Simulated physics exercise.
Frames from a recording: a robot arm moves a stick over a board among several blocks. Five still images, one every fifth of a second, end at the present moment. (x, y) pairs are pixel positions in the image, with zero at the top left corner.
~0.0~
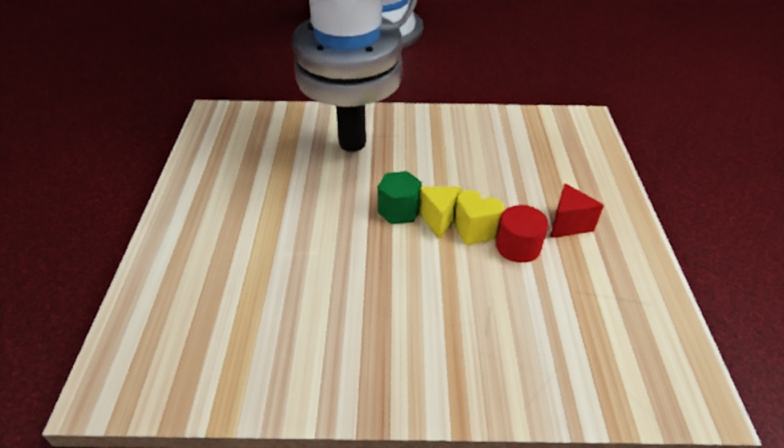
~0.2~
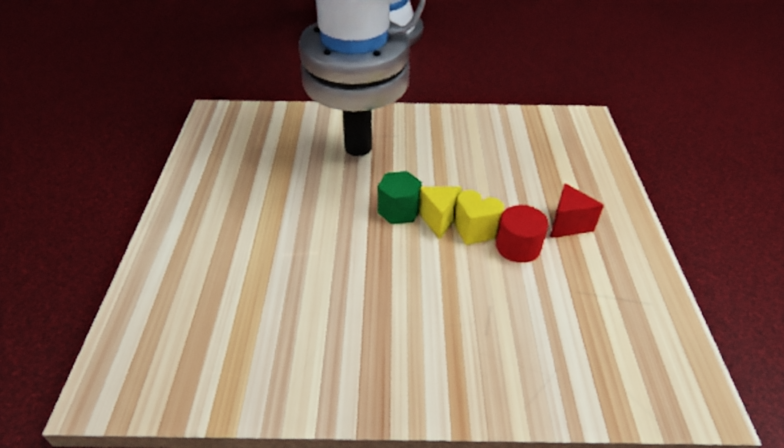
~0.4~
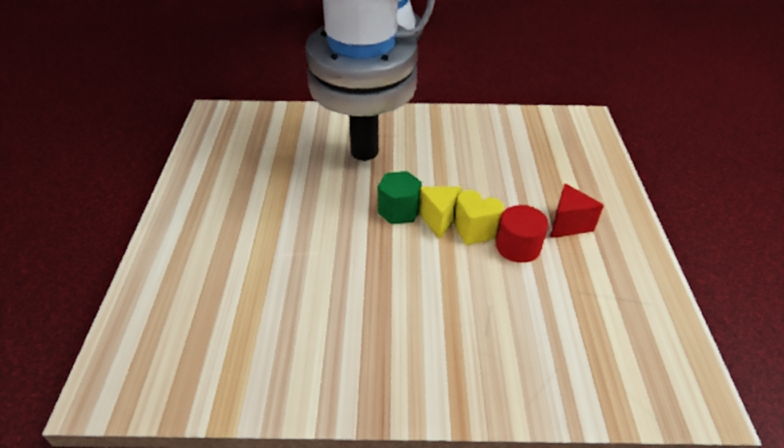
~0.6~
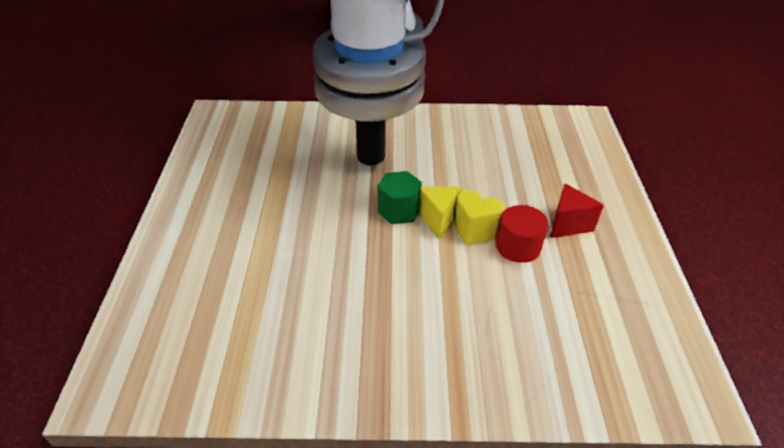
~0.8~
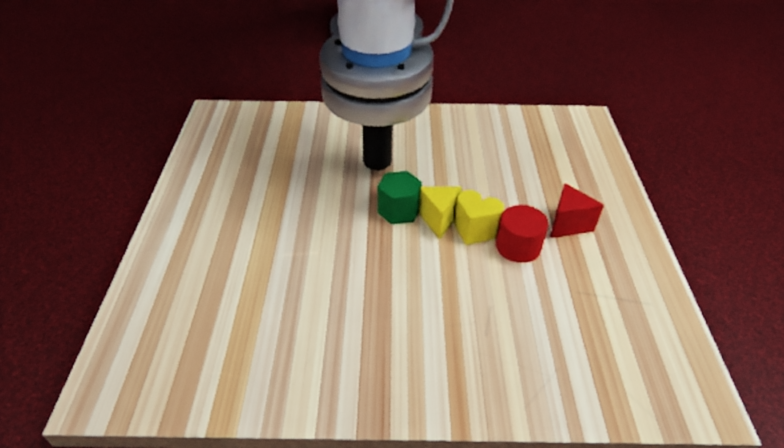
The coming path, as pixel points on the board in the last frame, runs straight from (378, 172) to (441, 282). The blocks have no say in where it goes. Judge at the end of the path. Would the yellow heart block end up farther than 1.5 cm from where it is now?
Final answer: No.
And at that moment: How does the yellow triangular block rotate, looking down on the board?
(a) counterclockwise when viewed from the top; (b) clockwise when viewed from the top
It's a.
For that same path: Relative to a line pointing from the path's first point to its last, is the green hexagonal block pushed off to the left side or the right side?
The shift is to the right of that direction.
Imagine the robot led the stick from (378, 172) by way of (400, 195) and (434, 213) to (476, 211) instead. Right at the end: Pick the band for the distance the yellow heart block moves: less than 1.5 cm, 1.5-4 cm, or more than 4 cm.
I'd go with 1.5 to 4 cm for this block.
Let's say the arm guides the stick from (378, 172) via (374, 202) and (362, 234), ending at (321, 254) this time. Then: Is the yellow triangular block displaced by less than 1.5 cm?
Final answer: Yes.
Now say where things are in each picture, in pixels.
Tip of the stick at (352, 144), middles of tops, green hexagonal block at (400, 183), yellow triangular block at (442, 195), yellow heart block at (479, 203), red round block at (525, 220), in the first picture.
Stick at (359, 149), nothing pushed, in the second picture.
Stick at (365, 153), nothing pushed, in the third picture.
Stick at (371, 158), nothing pushed, in the fourth picture.
Stick at (378, 162), green hexagonal block at (400, 183), yellow triangular block at (442, 195), yellow heart block at (479, 203), red round block at (525, 220), in the fifth picture.
What follows on the original path. One third of the way, stick at (396, 195); green hexagonal block at (404, 203), turned 10° clockwise; yellow triangular block at (447, 203), turned 50° anticlockwise.
Two thirds of the way, stick at (417, 231); green hexagonal block at (412, 243), turned 35° clockwise; yellow triangular block at (450, 219), turned 95° anticlockwise; yellow heart block at (483, 203), turned 10° anticlockwise.
At the end, stick at (442, 272); green hexagonal block at (412, 278), turned 100° clockwise; yellow triangular block at (460, 226), turned 110° anticlockwise; yellow heart block at (483, 203), turned 15° anticlockwise; red round block unmoved.
